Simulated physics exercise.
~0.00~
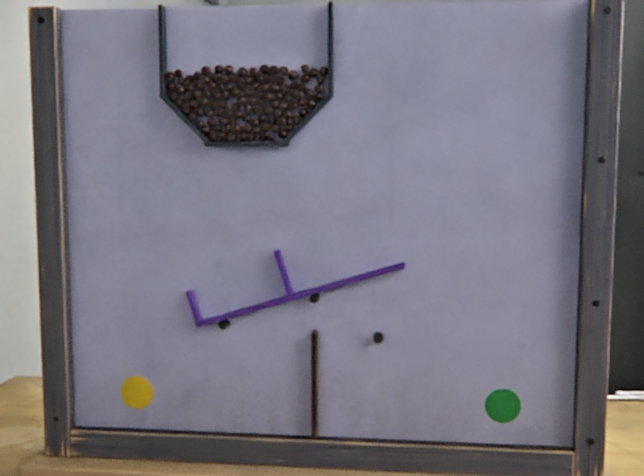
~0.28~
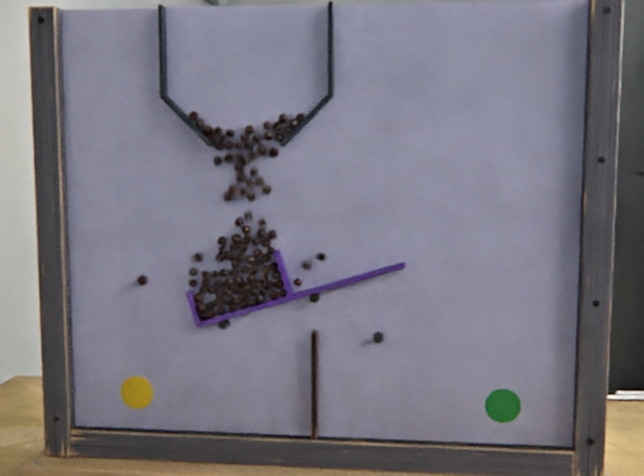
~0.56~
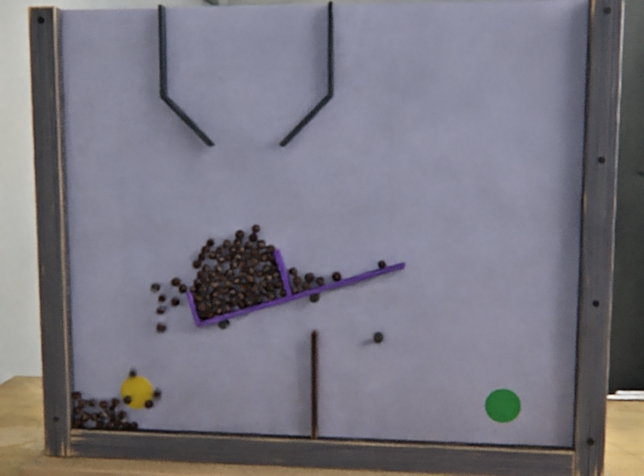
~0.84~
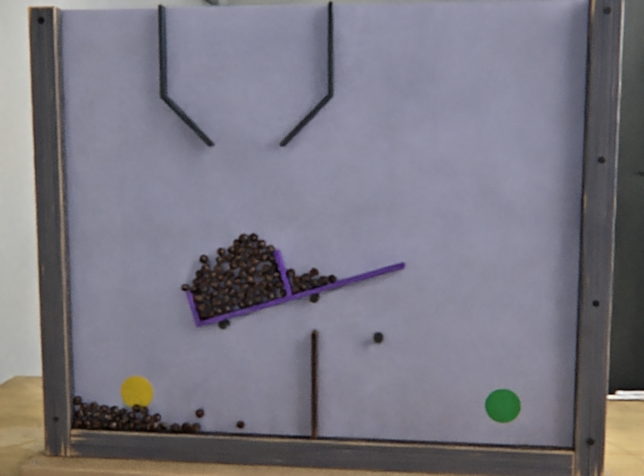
A flat, dark-framed drop box stands on a wooden table, seen from the front by a still camera. Small round brown pills fill a hopper at the upper left, above a purple tray tilted down to the left, with a yellow dot at lower left and a green dot at lower right. The pills pour from the hopper and heap up on the tray's left part. Some spill over its left end and gather near the yellow dot, while a few settle right of the inner stop. Finally, most rest on the tilted tray, some lie in the yellow bin, and the green bin stays empty.
